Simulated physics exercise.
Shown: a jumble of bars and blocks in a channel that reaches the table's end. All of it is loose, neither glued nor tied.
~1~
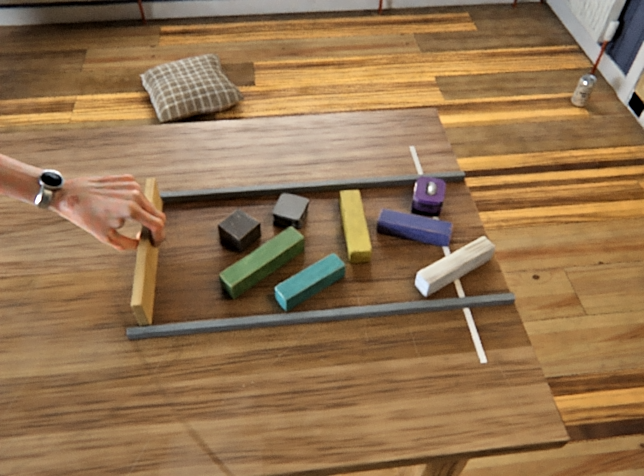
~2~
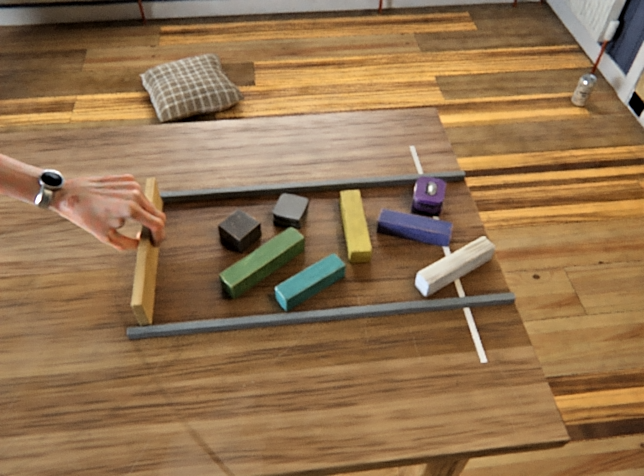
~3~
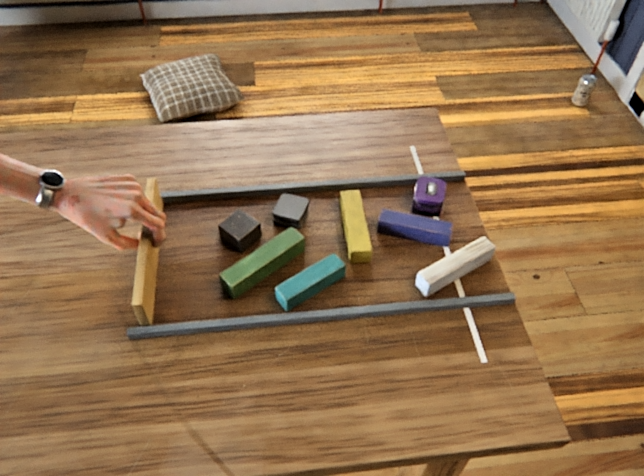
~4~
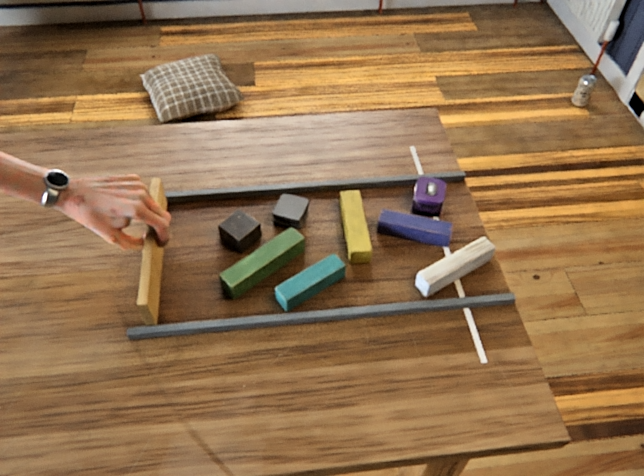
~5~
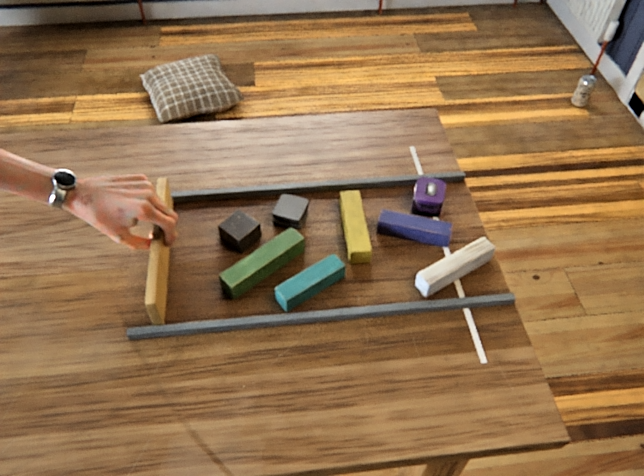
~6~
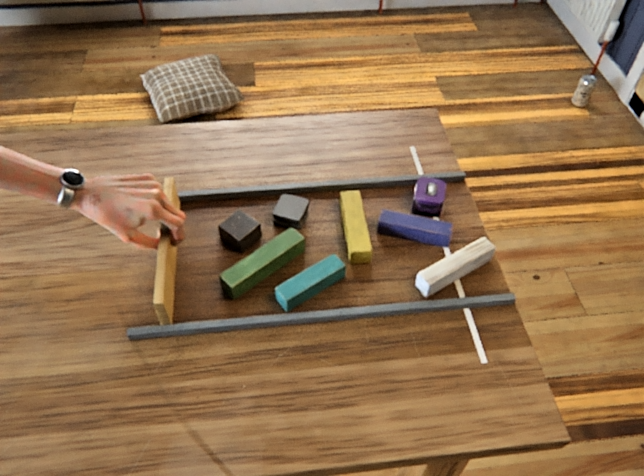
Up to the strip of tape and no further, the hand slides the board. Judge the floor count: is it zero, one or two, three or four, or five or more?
The number gone is middling: Three or four.
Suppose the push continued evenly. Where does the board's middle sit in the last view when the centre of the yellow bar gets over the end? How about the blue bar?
I'd say about (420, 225) for the first one and about (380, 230) for the second.
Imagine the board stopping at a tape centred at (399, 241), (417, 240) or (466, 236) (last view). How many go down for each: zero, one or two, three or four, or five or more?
Number fallen at each tape, in order - just one or two, one or two, five or more.
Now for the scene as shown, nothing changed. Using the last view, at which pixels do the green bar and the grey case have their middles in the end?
In the last picture the green bar sits around (477, 234) and the grey case around (452, 187).
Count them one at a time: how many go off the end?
A count of exactly 4.
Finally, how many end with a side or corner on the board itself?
Contact count: 3.
Early on, none off yet; white stick at rest near (456, 266); purple case at rest near (429, 197); blue bar at rest near (414, 228).
A while later, none off yet; white stick at rest near (457, 267); purple case travelled about its own width near (454, 197); blue bar travelled about its own width near (470, 230).
Finally, the number that fall off is three or four; lost, yellow bar, blue bar, purple case and white stick.
